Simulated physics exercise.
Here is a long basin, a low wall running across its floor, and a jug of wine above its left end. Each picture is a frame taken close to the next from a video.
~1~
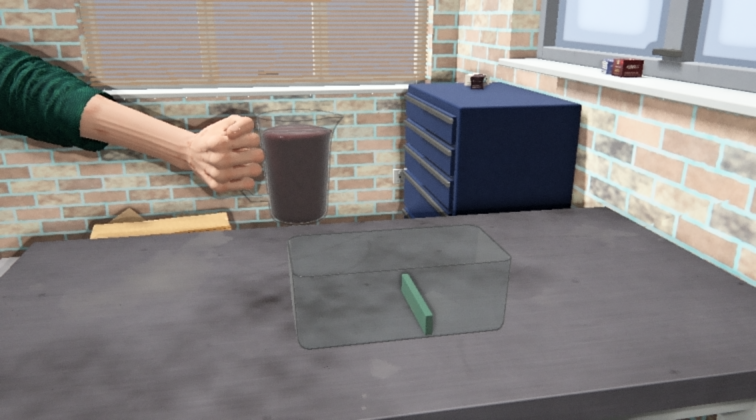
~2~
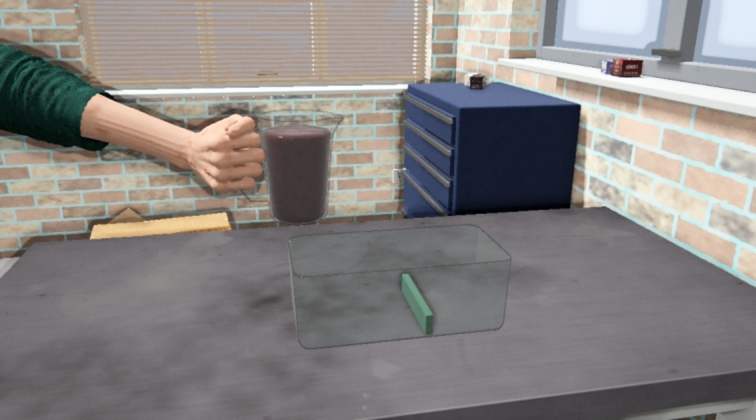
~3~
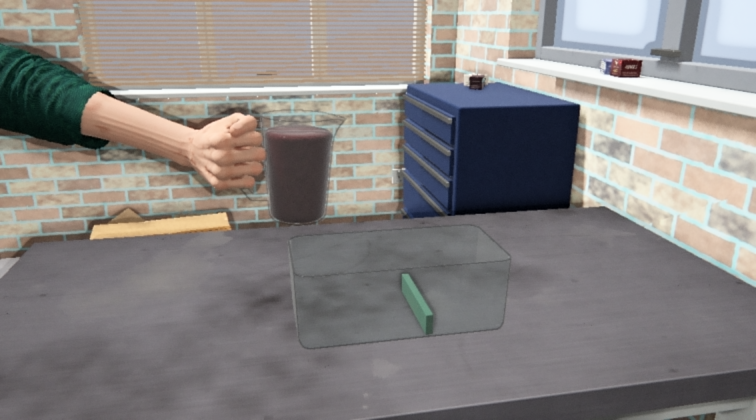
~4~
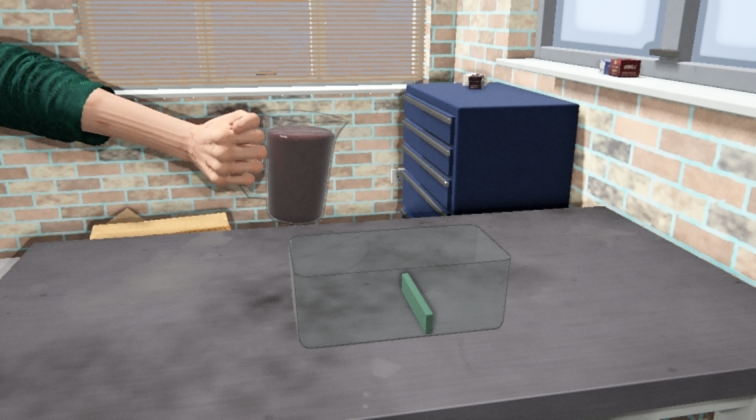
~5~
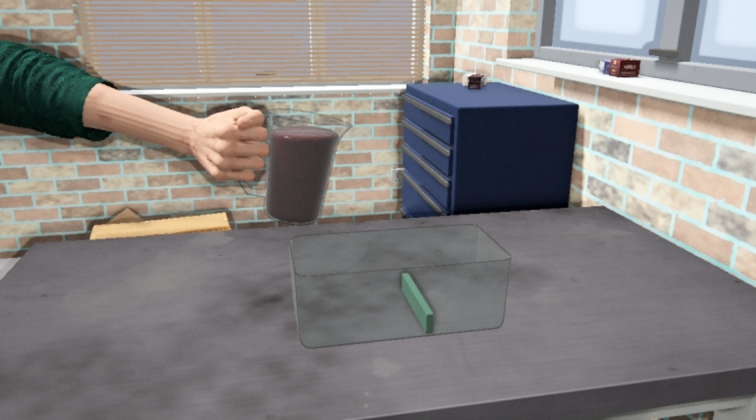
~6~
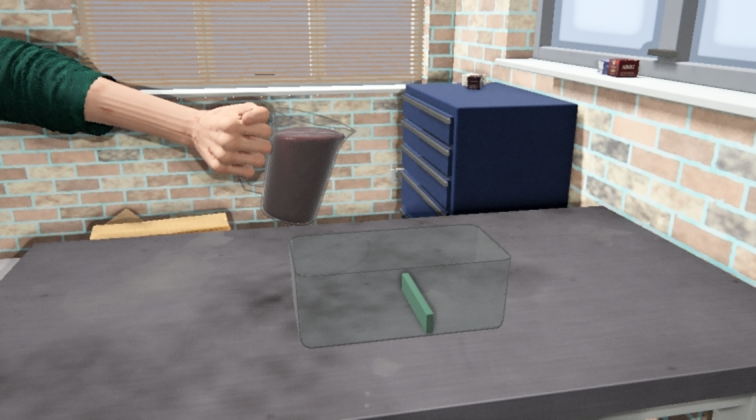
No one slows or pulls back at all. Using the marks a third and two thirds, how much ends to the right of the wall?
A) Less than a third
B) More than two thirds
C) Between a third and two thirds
A.
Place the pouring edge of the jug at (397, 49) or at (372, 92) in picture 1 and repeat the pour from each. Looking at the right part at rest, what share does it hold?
First try: About 55 %; second try: About 85 %.
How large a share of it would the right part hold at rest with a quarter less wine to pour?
Some 5 per cent.
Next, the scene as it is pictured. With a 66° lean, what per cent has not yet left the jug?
It still holds close to 85 per cent at that lean.
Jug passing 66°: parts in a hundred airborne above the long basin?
Some 15 per cent.
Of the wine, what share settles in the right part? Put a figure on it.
Roughly 15 %.
A moment on, the tilt is 66° and 84 per cent is still to pour, 3 is left of the wall and 0 right of it.
Next, the tilt is 93° and 45 per cent is still to pour, 30 is left of the wall and 9 right of it.
Then the tilt is 95° and 11 per cent is still to pour, 67 is left of the wall and 13 right of it.
Later the tilt is 95° and 2 per cent is still to pour, 80 is left of the wall and 15 right of it.
At rest 82 per cent lies left of the wall, 16 right of it and 2 outside.
